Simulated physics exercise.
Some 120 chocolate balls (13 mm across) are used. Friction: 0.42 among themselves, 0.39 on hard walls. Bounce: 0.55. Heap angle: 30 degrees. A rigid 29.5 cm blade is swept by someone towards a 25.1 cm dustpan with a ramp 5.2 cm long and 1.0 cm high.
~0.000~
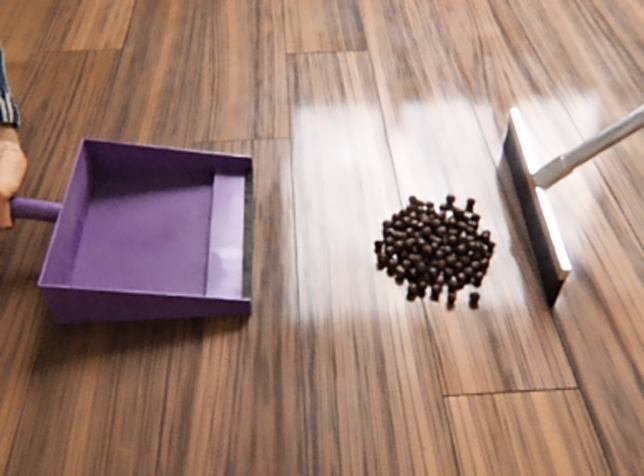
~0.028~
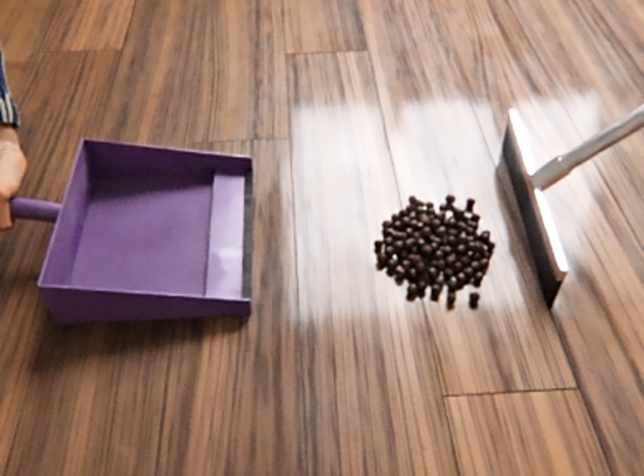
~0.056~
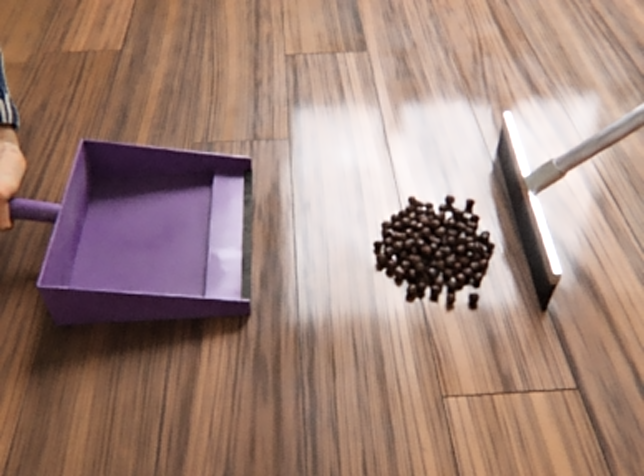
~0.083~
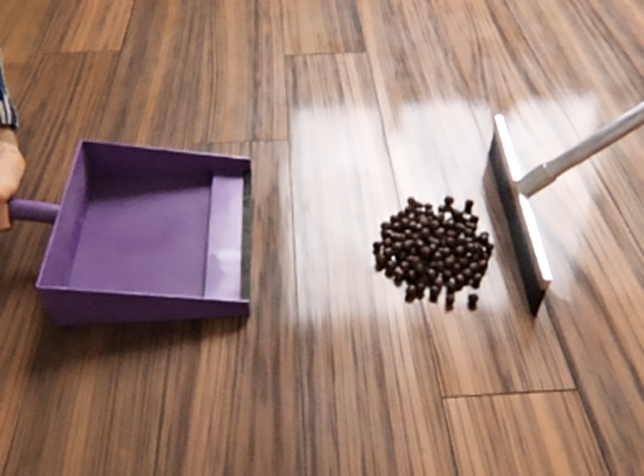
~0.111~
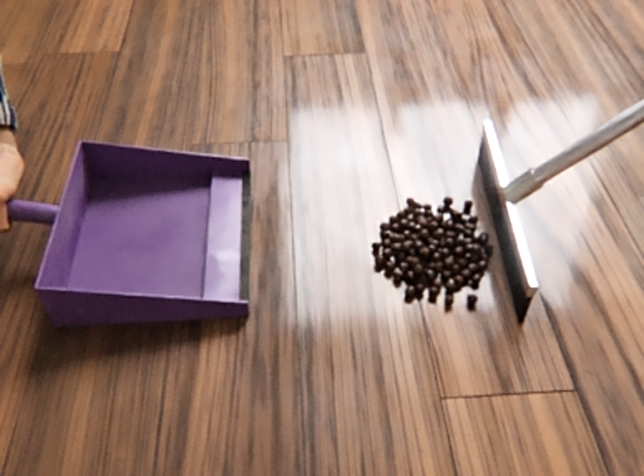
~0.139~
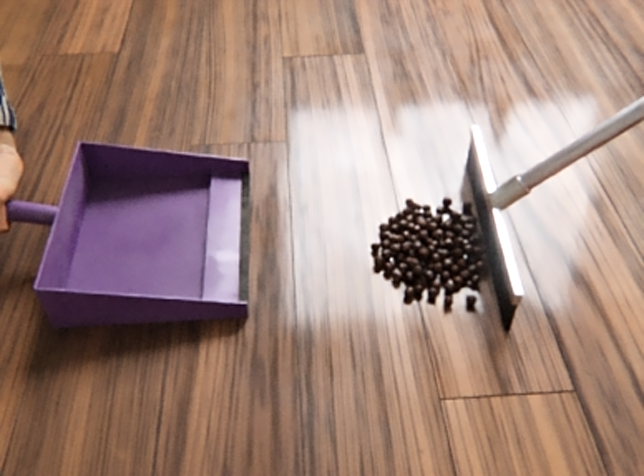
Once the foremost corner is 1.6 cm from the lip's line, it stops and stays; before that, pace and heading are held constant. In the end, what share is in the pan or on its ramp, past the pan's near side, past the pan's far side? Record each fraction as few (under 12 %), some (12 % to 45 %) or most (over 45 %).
Recorded: Pan some; near side some; far side few.
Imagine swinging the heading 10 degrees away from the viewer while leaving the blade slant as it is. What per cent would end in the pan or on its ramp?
That gives near 35 in a hundred.
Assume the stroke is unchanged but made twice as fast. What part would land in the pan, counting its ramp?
It would be near 30 per cent.
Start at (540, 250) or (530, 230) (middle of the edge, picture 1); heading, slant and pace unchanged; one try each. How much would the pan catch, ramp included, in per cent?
First try about 15 per cent, second about 20 per cent.
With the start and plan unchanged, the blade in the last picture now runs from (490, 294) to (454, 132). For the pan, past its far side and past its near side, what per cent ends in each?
Pan: 40, far side: 5, near side: 20.
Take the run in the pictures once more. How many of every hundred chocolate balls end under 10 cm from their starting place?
About 0 percent.
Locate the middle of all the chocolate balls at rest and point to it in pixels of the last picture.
At about (243, 279).
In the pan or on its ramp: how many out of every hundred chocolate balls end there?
Estimated share: 25 per cent.
Then, at 0.36 s, middle of the blade 16 cm from the lip; 0 % over the lip, far side 0 %, near side 15 %.
Then, at 0.50 s, middle of the blade 7 cm from the lip; 0 % over the lip, far side 0 %, near side 25 %.
After 0.77 s, middle of the blade 3 cm from the lip; 25 % over the lip, far side 5 %, near side 30 %.
By 1.6 s all is still; pan 25 %, near side 30 %, far side 5 %, in front of the lip or behind the blade 40 %.
